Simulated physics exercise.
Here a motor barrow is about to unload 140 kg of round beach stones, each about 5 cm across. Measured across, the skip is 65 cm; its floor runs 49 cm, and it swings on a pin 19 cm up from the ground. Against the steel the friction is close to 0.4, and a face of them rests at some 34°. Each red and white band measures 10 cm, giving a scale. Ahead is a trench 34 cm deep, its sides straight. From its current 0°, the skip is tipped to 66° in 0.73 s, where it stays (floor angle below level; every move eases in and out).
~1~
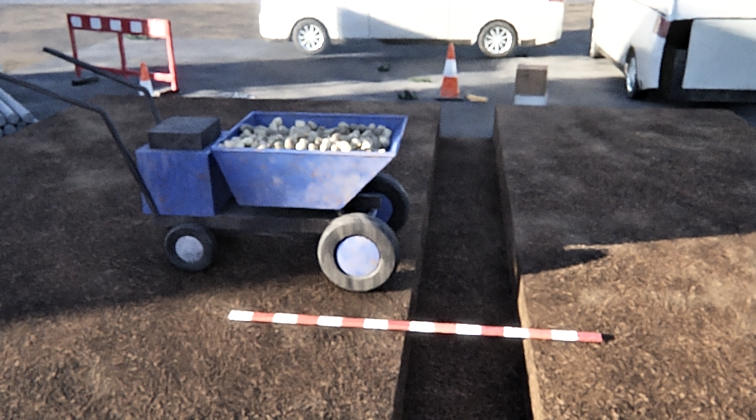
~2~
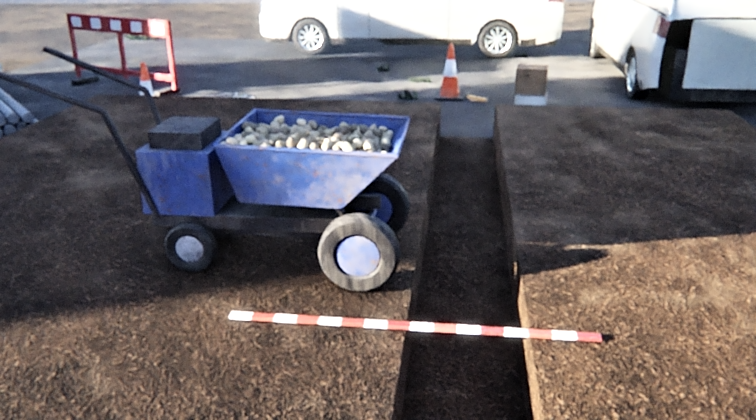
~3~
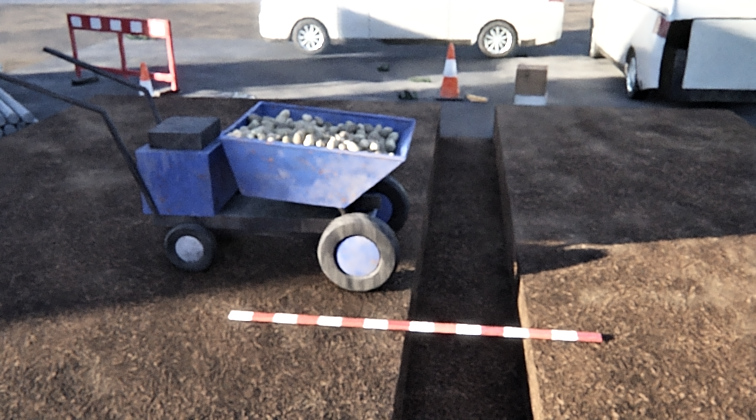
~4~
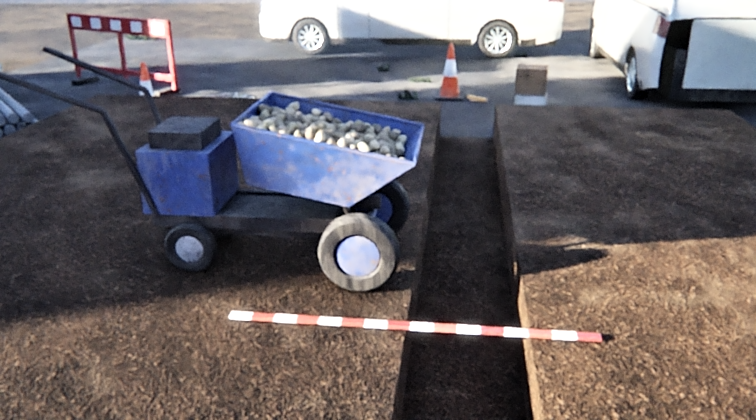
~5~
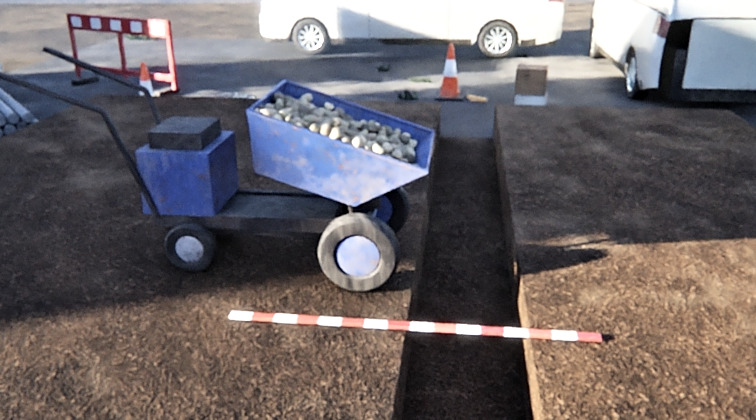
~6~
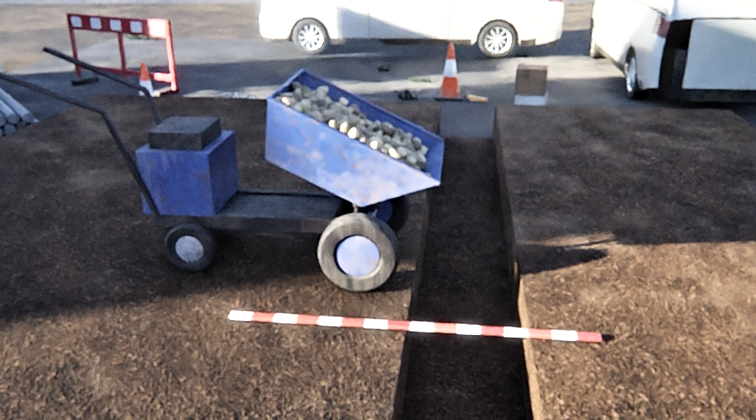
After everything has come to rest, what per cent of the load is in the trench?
I would say 54 percent.
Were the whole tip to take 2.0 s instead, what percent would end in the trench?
Then about 70 per cent.
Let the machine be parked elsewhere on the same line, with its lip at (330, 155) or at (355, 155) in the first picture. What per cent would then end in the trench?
From the first spot near 100, from the second near 85 per cent.
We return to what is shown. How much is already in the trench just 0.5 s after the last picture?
Something like 25 in a hundred.
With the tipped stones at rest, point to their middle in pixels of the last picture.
Roughly (512, 305), I'd say.
Then, 0.2 s after the last picture the floor is at 56°, 100 % in the skip; the foremost stones are at (464, 204).
Then, 0.5 s after the last picture the floor is at 66°, 70 % in the skip, 23 % in the trench, 7 % past the trench; the foremost stones are at (543, 270).
Then, 0.9 s after the last picture the floor is at 66°, 20 % in the skip, 35 % in the trench, 45 % past the trench; the foremost stones are at (709, 289).
Then, 2.8 s after the last picture the floor is at 66°, 0 % in the skip, 54 % in the trench, 46 % past the trench; the foremost stones are past the picture's edge.
